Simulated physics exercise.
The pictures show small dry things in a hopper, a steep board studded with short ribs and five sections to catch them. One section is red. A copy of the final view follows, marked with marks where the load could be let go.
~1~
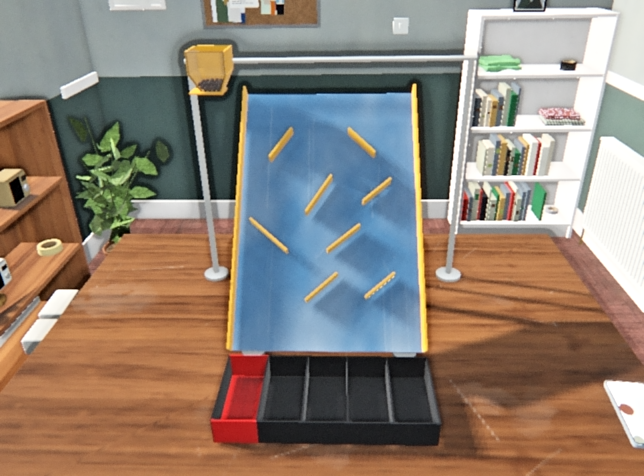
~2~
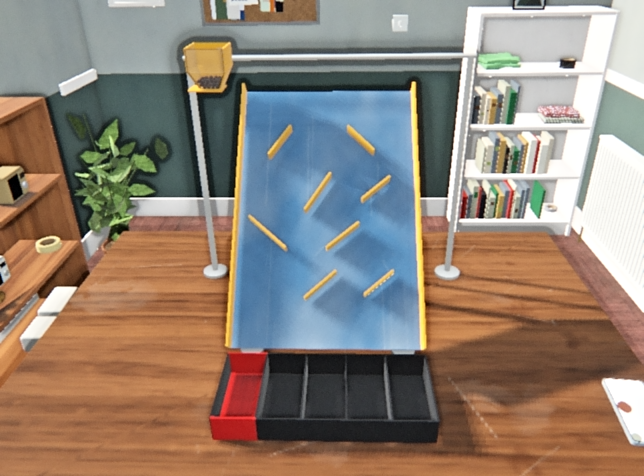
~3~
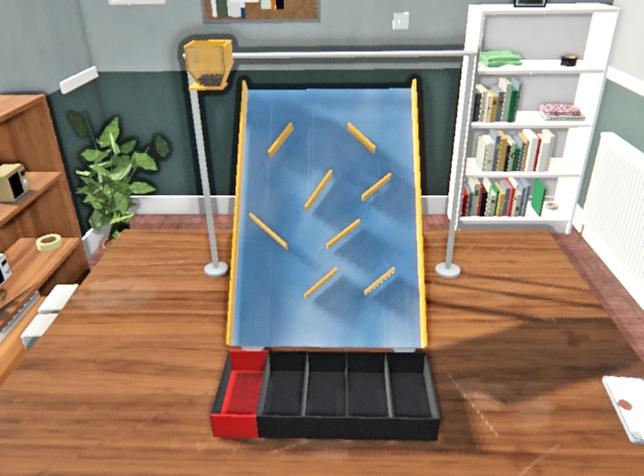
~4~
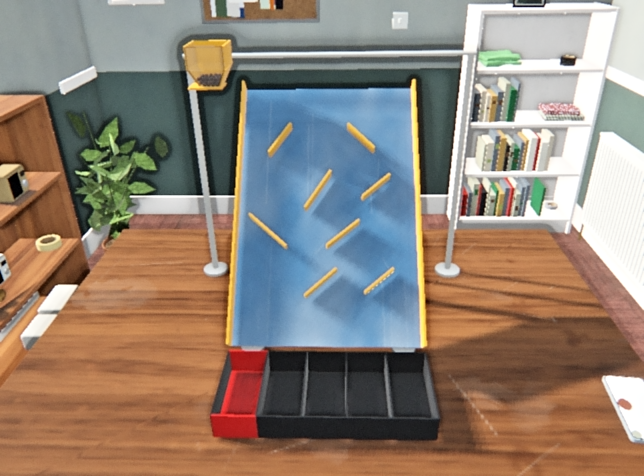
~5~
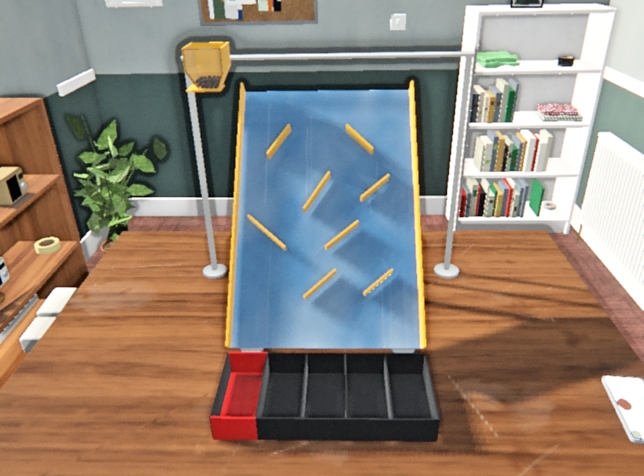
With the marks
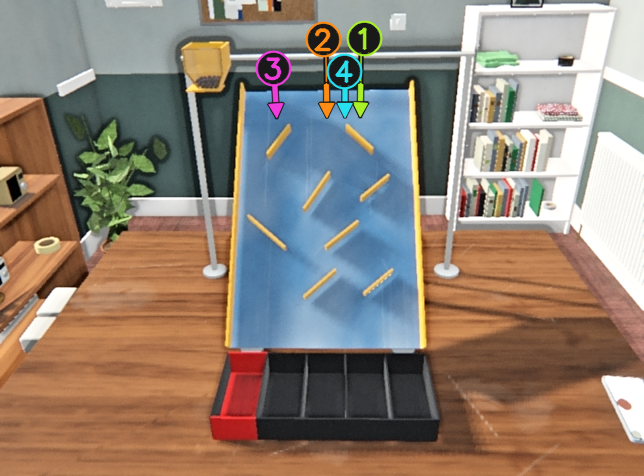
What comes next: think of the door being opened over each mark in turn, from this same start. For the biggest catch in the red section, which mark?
It is 3.
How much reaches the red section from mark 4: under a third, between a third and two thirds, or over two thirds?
Under a third.
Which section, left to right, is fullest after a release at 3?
The first.
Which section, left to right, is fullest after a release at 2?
The second from the left.
On the marked copy, mark 1 meets the board at (360, 111); mark 2 meets the board at (326, 112); mark 3 meets the board at (276, 112); mark 4 meets the board at (345, 112).
With 1, a small part in the red section, about half in other sections, about a third outside the box.
With 2, a small part in the red section, about two thirds in other sections, about a quarter outside the box.
With 3, about half in the red section, a small part in other sections, about a quarter outside the box.
With 4, a small part in the red section, about two thirds in other sections, about a quarter outside the box.
